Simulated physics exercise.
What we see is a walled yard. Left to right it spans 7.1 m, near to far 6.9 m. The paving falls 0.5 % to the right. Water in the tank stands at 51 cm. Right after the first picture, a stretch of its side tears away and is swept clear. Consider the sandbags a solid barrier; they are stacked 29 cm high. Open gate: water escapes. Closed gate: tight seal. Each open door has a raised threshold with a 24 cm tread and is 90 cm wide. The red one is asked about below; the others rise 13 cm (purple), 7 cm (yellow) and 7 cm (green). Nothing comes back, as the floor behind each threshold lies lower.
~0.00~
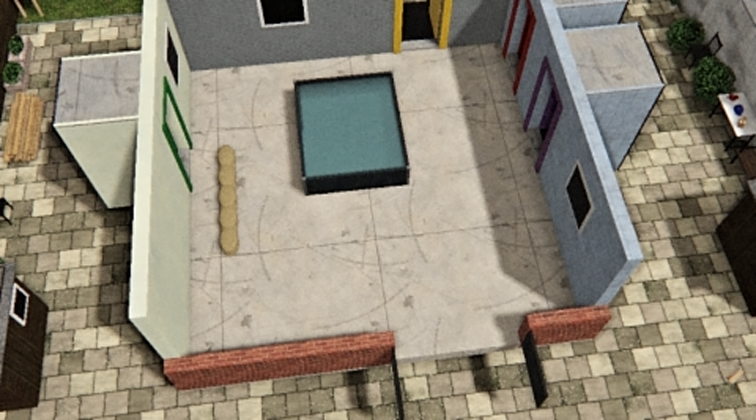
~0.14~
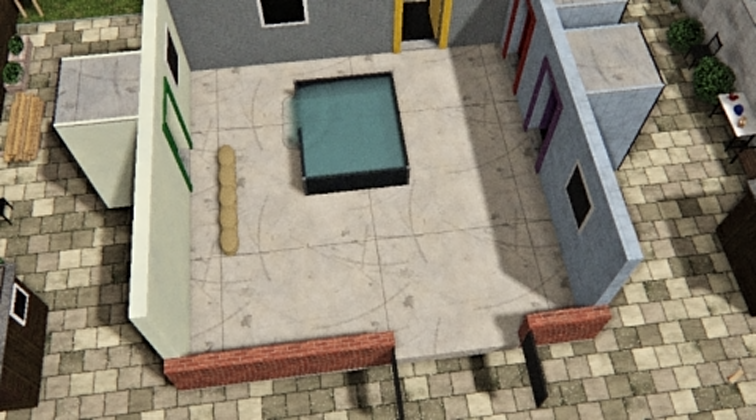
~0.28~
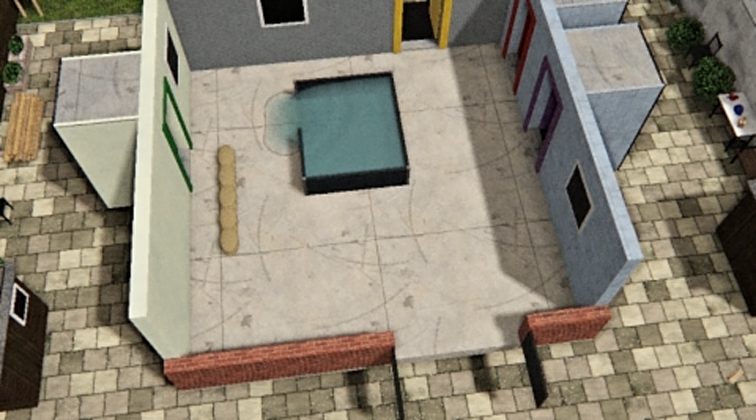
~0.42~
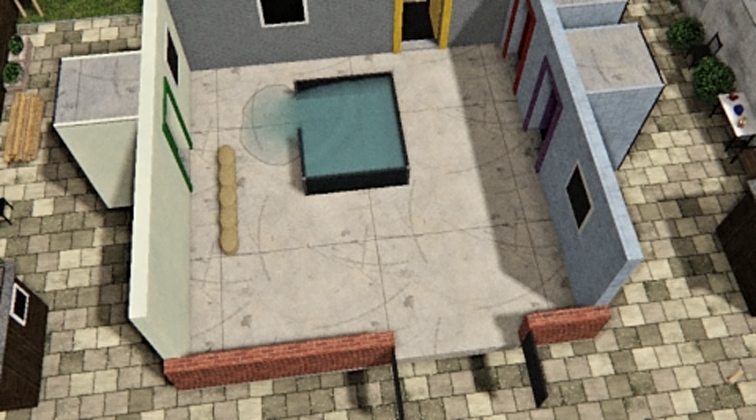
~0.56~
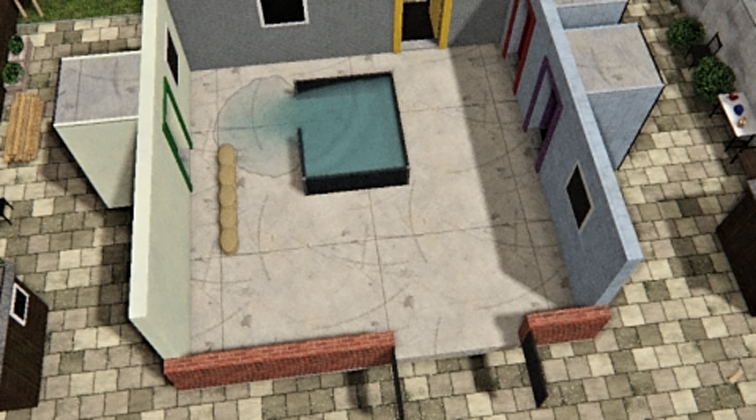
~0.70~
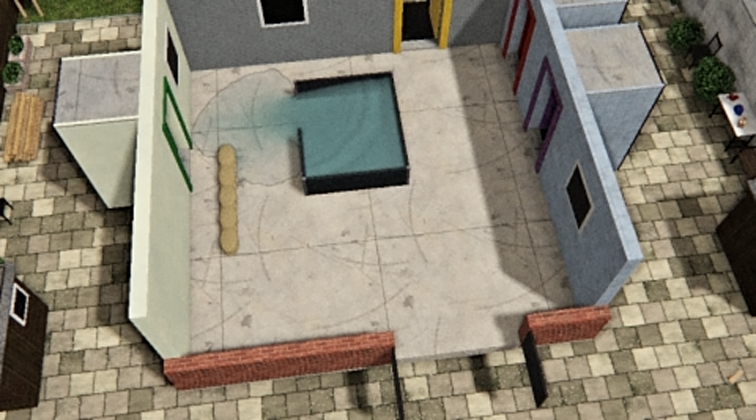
Water pours through a gap in the tank's left side and spreads leftward across the floor.
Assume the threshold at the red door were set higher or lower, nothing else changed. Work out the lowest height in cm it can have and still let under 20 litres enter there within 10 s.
The lowest such height is roughly 8 cm.
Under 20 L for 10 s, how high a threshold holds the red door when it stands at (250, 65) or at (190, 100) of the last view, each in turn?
17 and 25 cm.
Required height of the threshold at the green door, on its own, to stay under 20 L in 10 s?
The green door needs around 18 cm.
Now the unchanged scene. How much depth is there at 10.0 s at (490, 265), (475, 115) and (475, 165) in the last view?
About 2, 4 and 2 cm.
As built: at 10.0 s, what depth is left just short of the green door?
It works out to about 6.0 centimetres deep.
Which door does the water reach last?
Last: Purple.
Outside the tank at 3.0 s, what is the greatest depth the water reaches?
Roughly 27 cm.
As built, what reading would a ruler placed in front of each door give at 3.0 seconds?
At the purple door the depth is 0 cm, at yellow 0 cm, at green 17 cm and at red 0 cm.
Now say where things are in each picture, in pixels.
Still water, 51 cm deep, in the tank at (350, 125); the red door at (518, 43) is dry, in the first frame.
The front is at (286, 140), 0.4 m from the gap at (300, 116); 0.3 m2 of floor is wet, 51 cm left at the back, in the second frame.
Water pours out at (300, 118) and has run 0.7 m, to (269, 142); about 9 cm deep outside, 51 cm at the back, in the third frame.
The front is at (246, 142), 1.2 m from the gap at (300, 118); 1.8 m2 of floor is wet, 51 cm left at the back, in the fourth frame.
The front is at (220, 142), 1.7 m from the gap at (300, 118); 3.0 m2 of floor is wet, 51 cm left at the back, in the fifth frame.
The front is at (197, 138), 2.2 m from the gap at (300, 118); 3.9 m2 of floor is wet, 51 cm left at the back; 4.9 m in a straight line remain to the red door at (518, 43), in the sixth frame.
After 1.4 s water covers 15 % of the floor, deepest (29 cm) near (292, 108); it has not reached the red door.
After 3.0 s water covers 25 % of the floor, deepest (27 cm) near (225, 121); it has not reached the red door.
After 10.0 s water covers 85 % of the floor, deepest (12 cm) near (503, 62); 10 cm at the red door, 0 litres in over its 19 cm threshold.
At the red door as built, the water arrived by 5.6 s and peaked near 11 cm at 6.6 s.
Run again over the same 10 s with other heights there, 30 litres in over 7 cm, 7 litres over 9.5 cm. The limit of 20 litres is kept from about 8 cm up.
